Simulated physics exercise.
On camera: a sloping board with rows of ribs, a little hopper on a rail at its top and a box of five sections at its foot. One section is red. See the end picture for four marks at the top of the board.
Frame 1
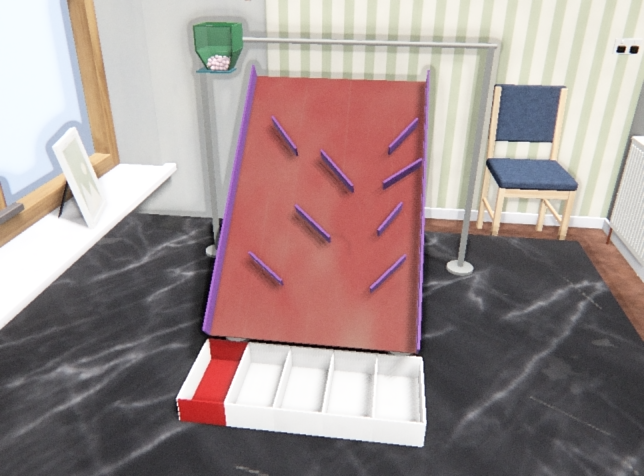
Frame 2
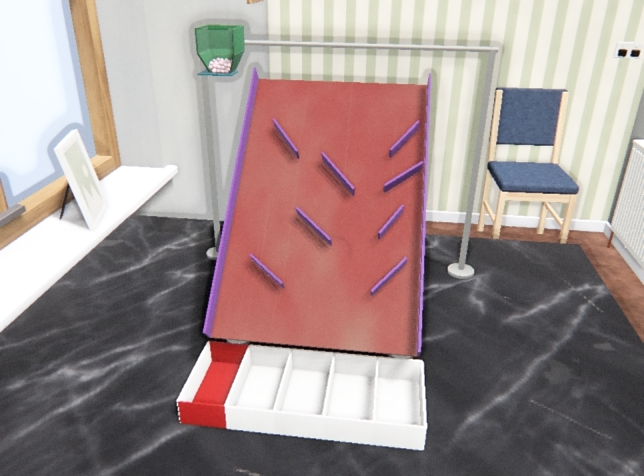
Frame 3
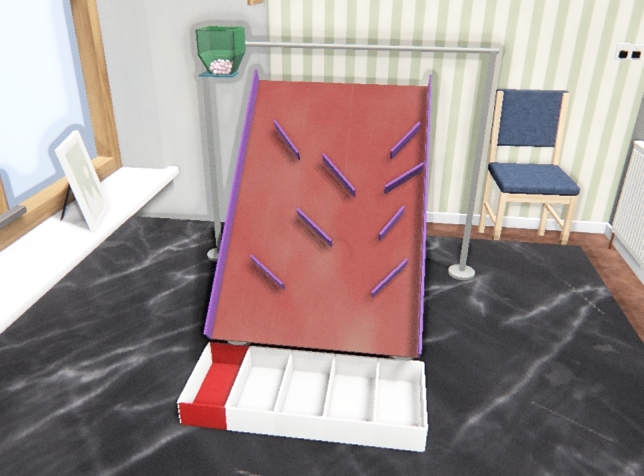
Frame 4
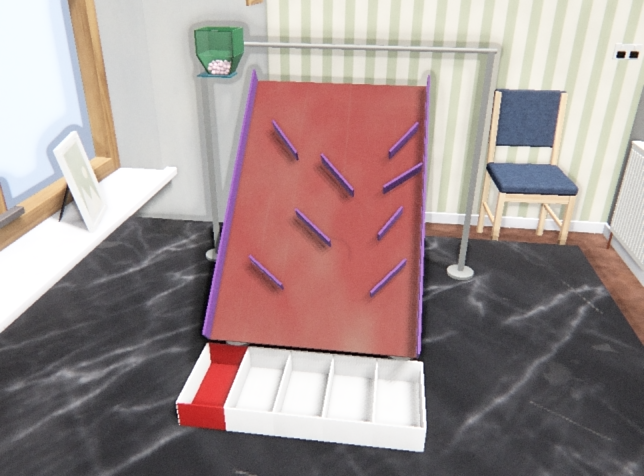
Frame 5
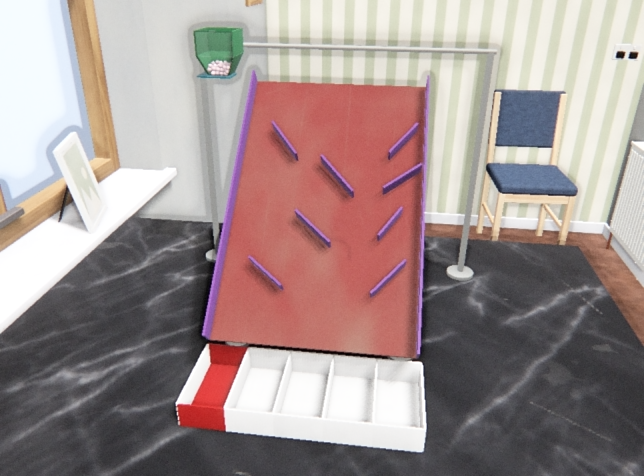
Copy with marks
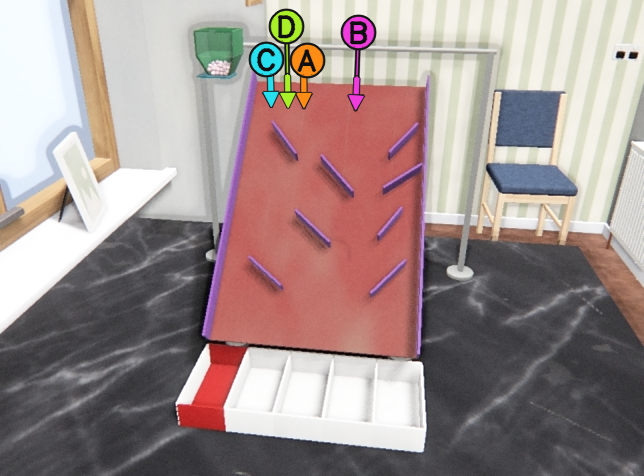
We see a green hopper holding small pale pieces at the upper left of a sloping red board with purple ribs, above a white box with one red section at far left; apart from a slight shift in view, nothing moves.
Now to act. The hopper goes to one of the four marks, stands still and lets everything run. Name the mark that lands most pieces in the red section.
Best: C.
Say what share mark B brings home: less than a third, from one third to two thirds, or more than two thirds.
Mark B gives less than a third.
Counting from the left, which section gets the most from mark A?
It is the fourth one.
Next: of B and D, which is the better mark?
It is D.
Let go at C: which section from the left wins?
It is the first one.
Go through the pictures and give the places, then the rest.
In the first frame, hopper near (221, 64), sugar pearls, door shut.
In the second frame, ribs (274, 119) to (297, 151), (391, 150) to (419, 121), (322, 153) to (354, 189).
In the third frame, ribs (385, 186) to (424, 163), (297, 209) to (331, 241), (380, 234) to (404, 206).
In the fourth frame, ribs (249, 256) to (281, 285), (371, 292) to (406, 259).
In the fifth frame, red section near (202, 416), number 1 of 5 from the left.
On the marked copy, mark A meets the board at (303, 102); mark B meets the board at (355, 104); mark C meets the board at (271, 101); mark D meets the board at (287, 102).
For mark A, a small share in the red section, the bulk in other sections, a small share outside the box.
For mark B, none at all in the red section, the bulk in other sections, close to a quarter outside the box.
For mark C, close to half in the red section, close to a third in other sections, close to a quarter outside the box.
For mark D, close to a quarter in the red section, close to two thirds in other sections, a small share outside the box.
